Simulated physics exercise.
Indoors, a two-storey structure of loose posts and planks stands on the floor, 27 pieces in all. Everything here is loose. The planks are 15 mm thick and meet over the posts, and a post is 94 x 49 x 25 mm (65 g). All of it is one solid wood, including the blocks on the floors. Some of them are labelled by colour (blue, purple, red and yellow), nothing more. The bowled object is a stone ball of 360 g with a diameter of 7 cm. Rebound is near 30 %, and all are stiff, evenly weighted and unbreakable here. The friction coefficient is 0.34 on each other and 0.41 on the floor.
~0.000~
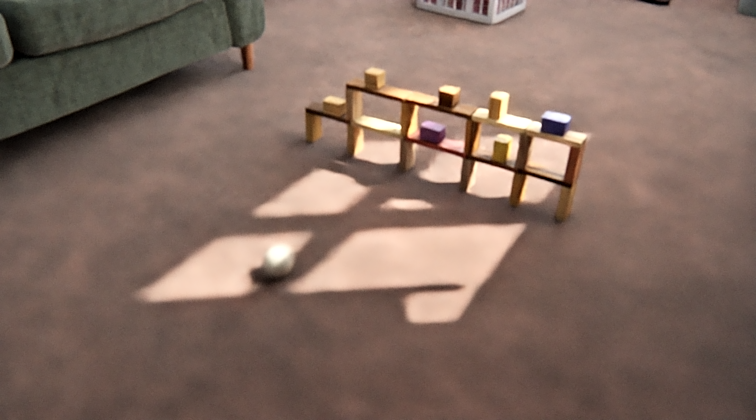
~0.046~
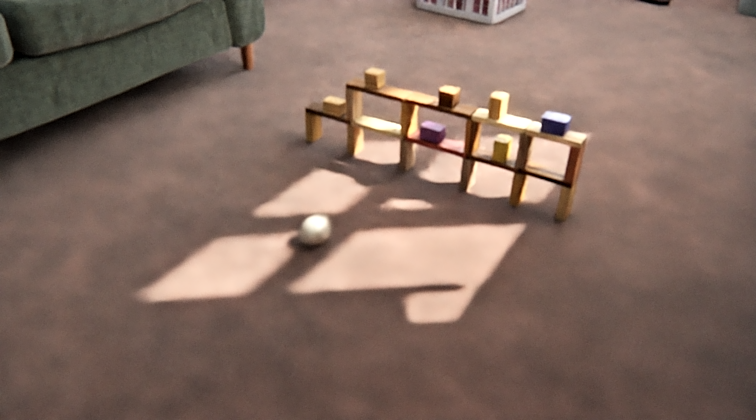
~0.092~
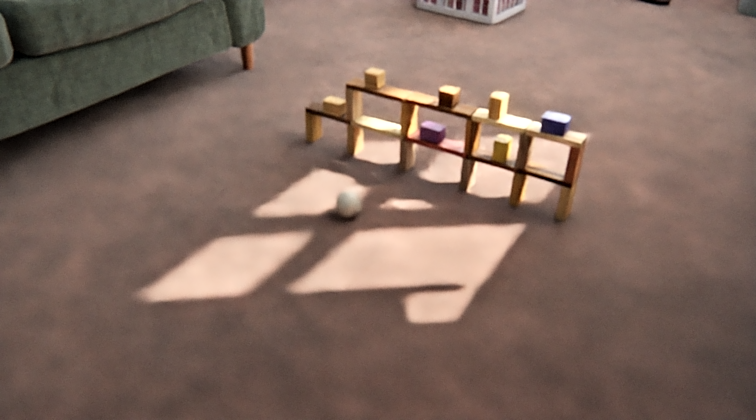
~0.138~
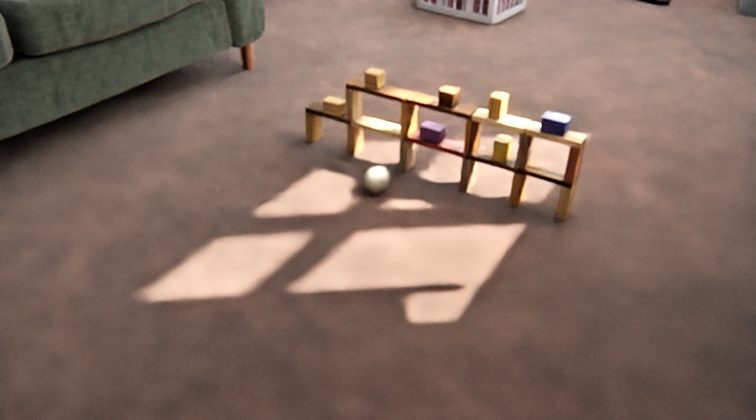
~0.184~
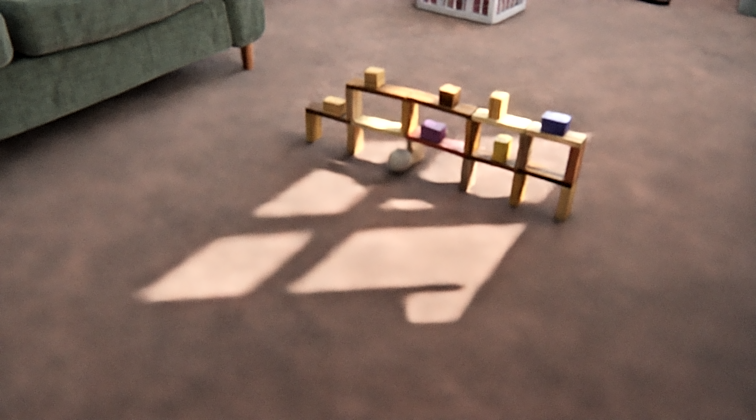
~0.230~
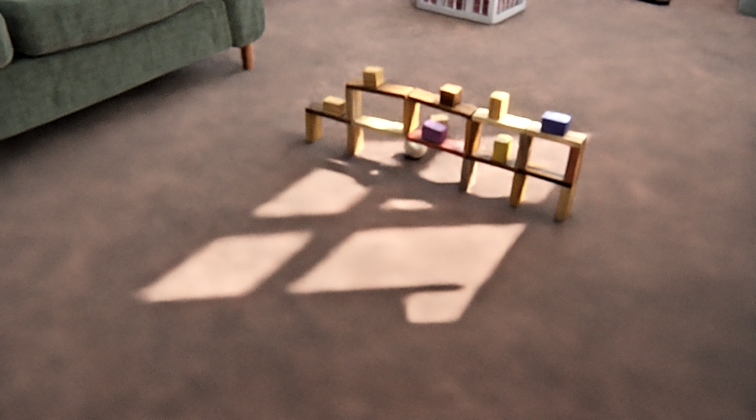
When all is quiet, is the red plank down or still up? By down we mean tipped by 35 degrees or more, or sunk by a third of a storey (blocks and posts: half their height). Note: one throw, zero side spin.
It goes down.
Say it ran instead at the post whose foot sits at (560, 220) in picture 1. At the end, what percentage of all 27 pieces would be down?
That way, 20 per cent.
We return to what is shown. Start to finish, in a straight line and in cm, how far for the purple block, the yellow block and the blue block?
Here purple ends up 12 centimetres away, yellow 0 centimetres and blue 0 centimetres.
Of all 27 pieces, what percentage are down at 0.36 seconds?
By then 30 %.
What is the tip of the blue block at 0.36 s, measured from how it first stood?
0°.
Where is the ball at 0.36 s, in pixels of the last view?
You'll find it near (455, 113).
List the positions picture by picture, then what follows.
In the first picture (places mark the middle of the side facing us), ball (278, 262) 50 cm from contact, 2.9 m/s; red plank (435, 147); yellow block (499, 152); purple block (429, 135); nothing disturbed.
Ball (316, 231) 36 cm from contact, 2.9 m/s; red plank (435, 147), in the second picture.
Ball (348, 204) 23 cm from contact, 2.9 m/s; red plank (435, 147), in the third picture.
Ball (377, 180) 9 cm from contact, 2.9 m/s; red plank (435, 147), in the fourth picture.
Ball (400, 160) after contact, 2.0 m/s; red plank (435, 146); steepest lean 6°, the post at (418, 148); 2 disturbed, none down, in the fifth picture.
Ball (416, 147) after contact, 2.0 m/s; red plank (435, 147) shifted 6 mm; purple block (431, 135) leaning 4°; blue block (553, 127); 9 disturbed, none down, in the sixth picture.
After 0.36 s, ball still moving; 8 of the 27 pieces down; red plank leaning 32°, 46 mm lower; purple block leaning 31°, 7 cm lower.
After 0.62 s, ball still moving; 9 of the 27 pieces down; red plank leaning 33°, 46 mm lower; purple block leaning 28°, 10 cm lower.
At rest (1.8 s), ball rolling away; 9 of the 27 pieces down; red plank leaning 33°, 46 mm lower; purple block leaning 28°, 10 cm lower; yellow block unmoved. As the last picture would show them, middles, red plank near (442, 158), purple block near (425, 150).
